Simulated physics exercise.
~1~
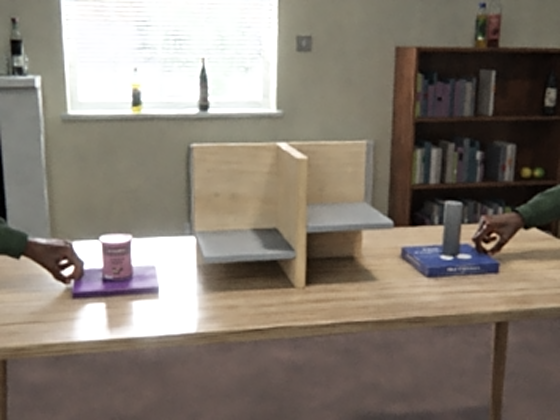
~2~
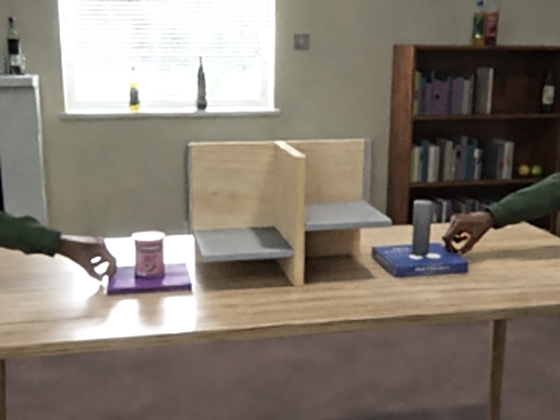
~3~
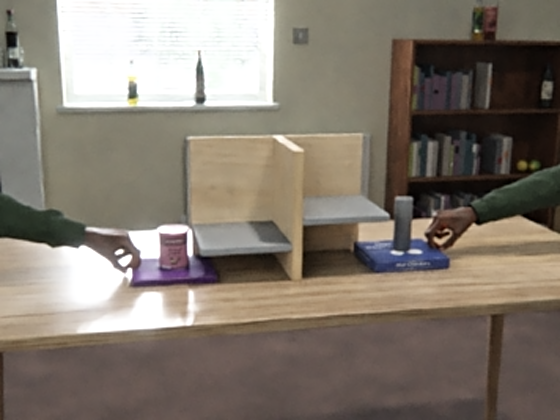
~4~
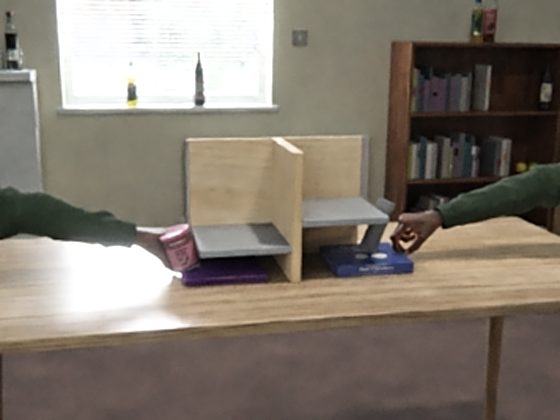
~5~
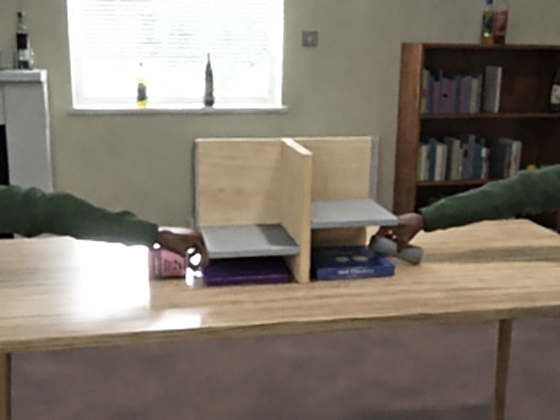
A pink tin on a purple board at the left and an upright grey candle on a blue packet at the right are pushed inward by two hands across a wooden table. Between them stands a pale wooden rack with a grey shelf on each side, facing a slightly swaying camera, with a bright window and bookcase behind. As the board and packet slide under the shelves, the tin and the candle strike the edges and lean outward. Both are knocked back and end on their sides, while the carriers rest beneath the unmoved shelves.
